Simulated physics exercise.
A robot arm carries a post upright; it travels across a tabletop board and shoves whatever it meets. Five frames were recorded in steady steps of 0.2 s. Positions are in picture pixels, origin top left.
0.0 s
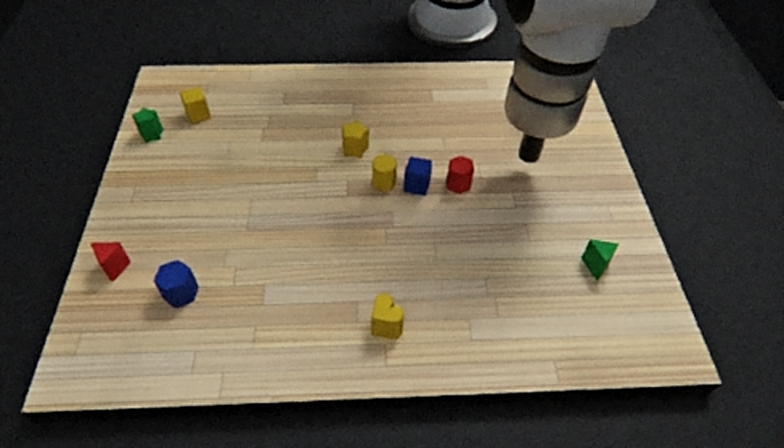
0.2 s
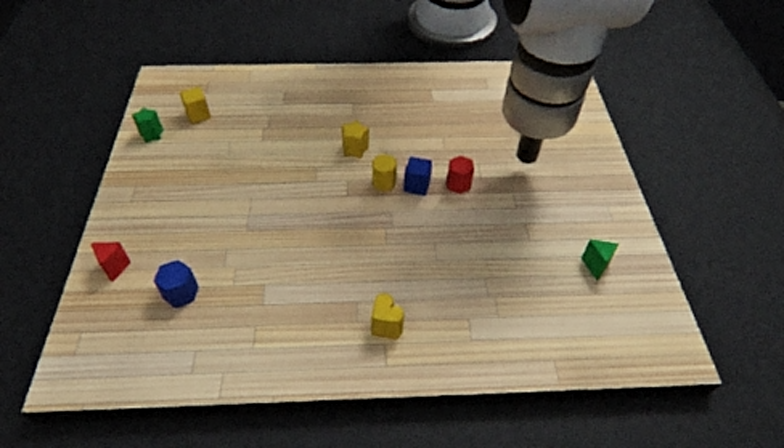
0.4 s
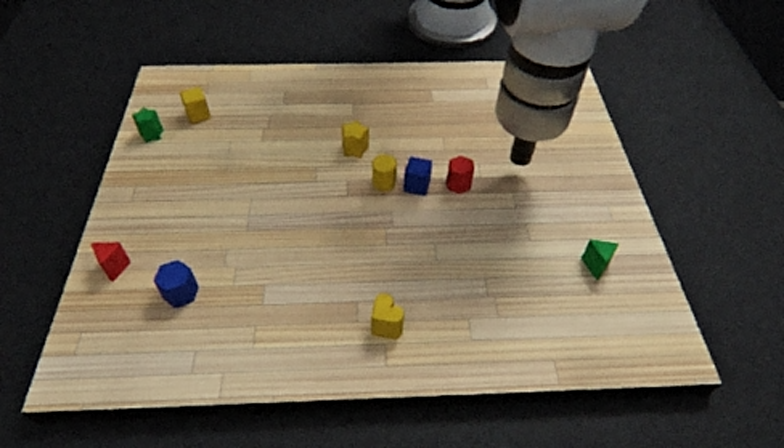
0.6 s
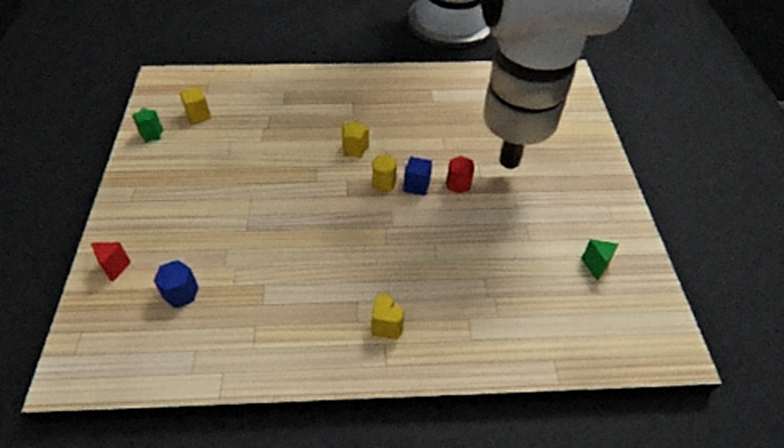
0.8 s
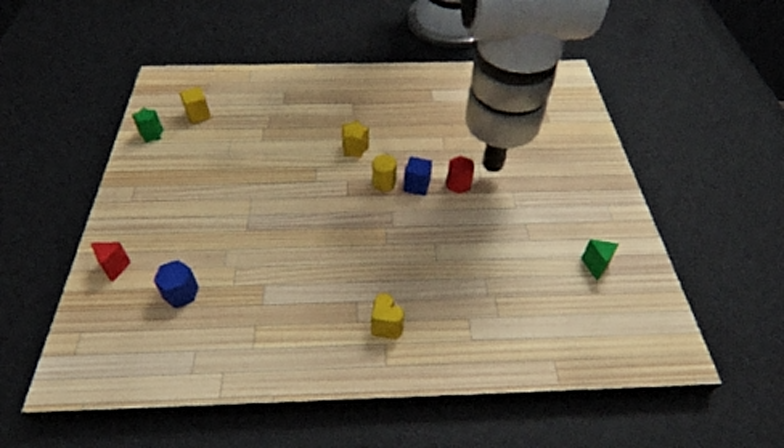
A robot arm with a dark post moved slowly left and slightly toward the viewer over a wooden board, nearing the red block beside a blue one, while all the scattered colored blocks stayed still.
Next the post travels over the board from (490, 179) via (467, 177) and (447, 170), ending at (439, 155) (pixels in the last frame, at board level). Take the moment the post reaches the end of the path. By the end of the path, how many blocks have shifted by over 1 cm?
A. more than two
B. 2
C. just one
Answer: C.
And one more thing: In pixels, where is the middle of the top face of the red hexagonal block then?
In the picture, that point is around (444, 167).
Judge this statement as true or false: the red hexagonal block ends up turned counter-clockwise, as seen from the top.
True - the claim holds.
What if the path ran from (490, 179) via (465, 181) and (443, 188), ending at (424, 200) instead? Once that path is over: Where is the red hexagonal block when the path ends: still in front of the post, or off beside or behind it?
The red hexagonal block won't leave the front of the post.
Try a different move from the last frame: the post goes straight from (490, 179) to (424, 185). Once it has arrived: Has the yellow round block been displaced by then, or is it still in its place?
That one moves away.
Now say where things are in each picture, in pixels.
Lower end of the post (529, 156), tops of blocks, blue four-sided block (419, 166), red hexagonal block (462, 164), in the first picture.
Post (527, 157), blocks as before, in the second picture.
Post (520, 159), blocks as before, in the third picture.
Post (509, 162), blocks as before, in the fourth picture.
Post (493, 165), blue four-sided block (419, 166), red hexagonal block (462, 164), in the fifth picture.
The first path, step by step. Halfway along, post (458, 161); red hexagonal block (445, 167), turned 50° anticlockwise.
At the end, post (440, 142); blue four-sided block not moved; red hexagonal block (444, 167), turned 60° anticlockwise.
